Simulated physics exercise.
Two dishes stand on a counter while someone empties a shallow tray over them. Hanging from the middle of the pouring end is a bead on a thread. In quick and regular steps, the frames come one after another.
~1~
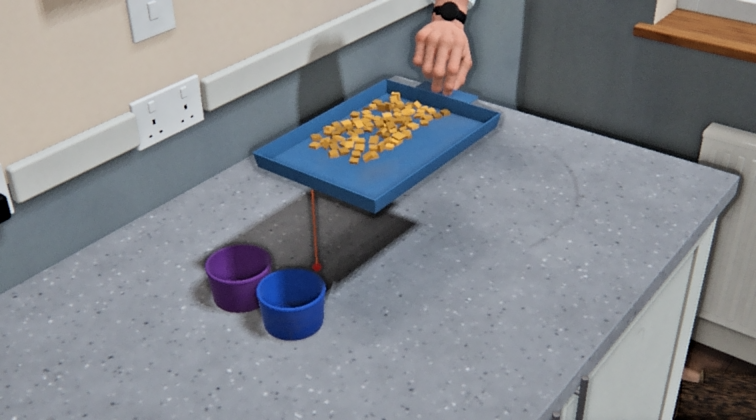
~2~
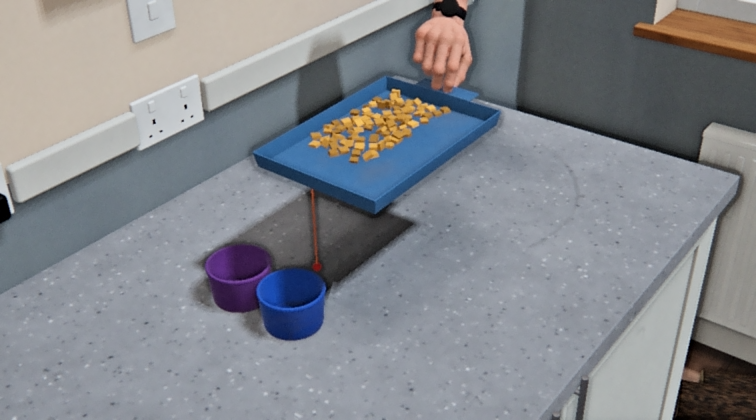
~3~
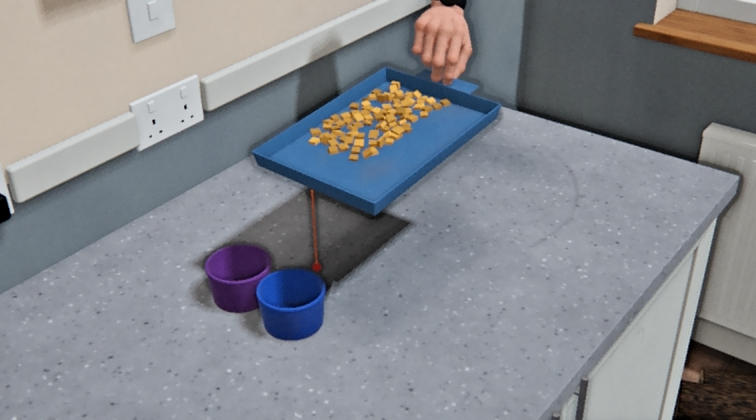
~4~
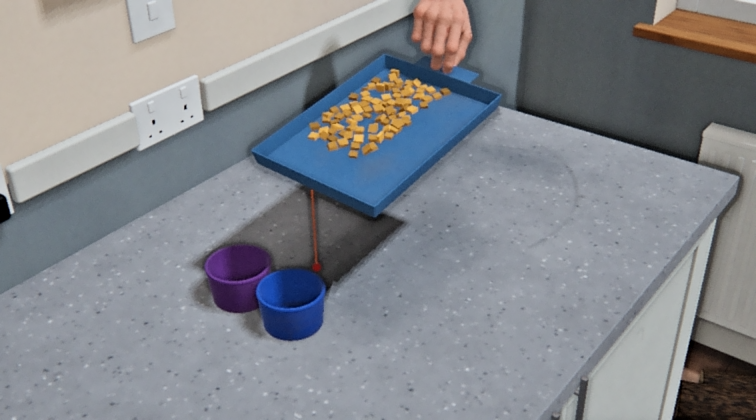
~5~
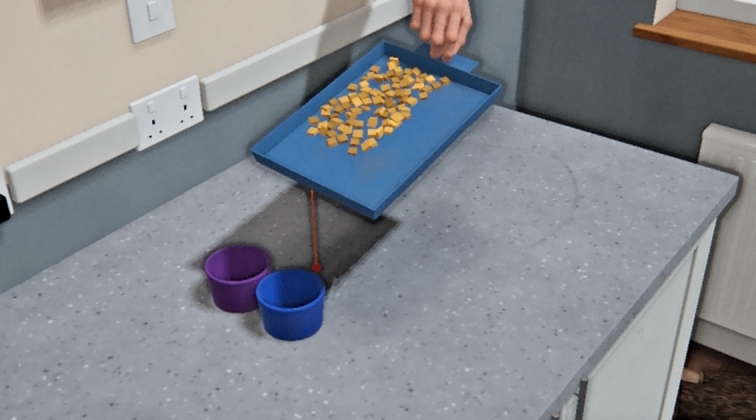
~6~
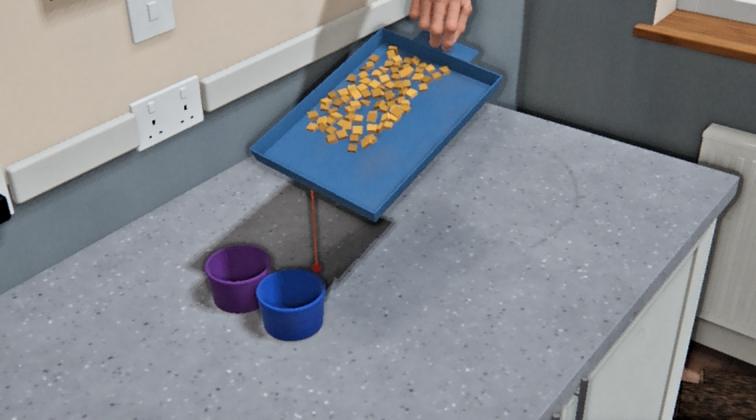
A hand raised the far end of a blue tray of golden cereal squares, tilting it more and more toward its near right corner, while the purple and blue dishes on the counter stayed still.
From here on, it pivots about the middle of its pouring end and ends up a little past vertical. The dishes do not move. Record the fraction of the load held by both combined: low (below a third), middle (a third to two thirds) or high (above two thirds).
Fraction held by both: Low.
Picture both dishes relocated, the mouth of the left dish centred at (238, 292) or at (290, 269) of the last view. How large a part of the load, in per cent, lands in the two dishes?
First placement: Some 10 %; second placement: Some 50 %.
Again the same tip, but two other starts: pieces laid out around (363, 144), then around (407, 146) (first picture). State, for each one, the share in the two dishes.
Respectively 0 and 0 in a hundred.
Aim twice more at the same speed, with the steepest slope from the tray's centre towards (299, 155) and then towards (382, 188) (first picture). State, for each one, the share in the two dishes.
Shares, approx.: 10 %, then 0 %.
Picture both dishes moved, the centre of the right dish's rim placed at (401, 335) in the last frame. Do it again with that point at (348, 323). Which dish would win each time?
The one on the left side, and then the one on the right side.
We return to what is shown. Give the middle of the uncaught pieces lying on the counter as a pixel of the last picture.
My estimate puts the centre near (353, 346).
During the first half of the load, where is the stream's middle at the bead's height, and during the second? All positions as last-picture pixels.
First close to (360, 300), next close to (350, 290).
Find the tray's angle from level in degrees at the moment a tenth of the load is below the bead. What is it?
Roughly 75°.
Just after the last frame, tray tipped steeply; almost all on the tray; just a few in the air.
A moment on, tray tipped past a quarter turn; roughly two thirds on the tray; just a few in the right dish; roughly a third outside both.
Further on, tray tipped past a quarter turn; about a tenth in the right dish; almost all outside both.
When it is over, tray tipped past a quarter turn; about a tenth in the right dish; not one in the left dish; almost all outside both.
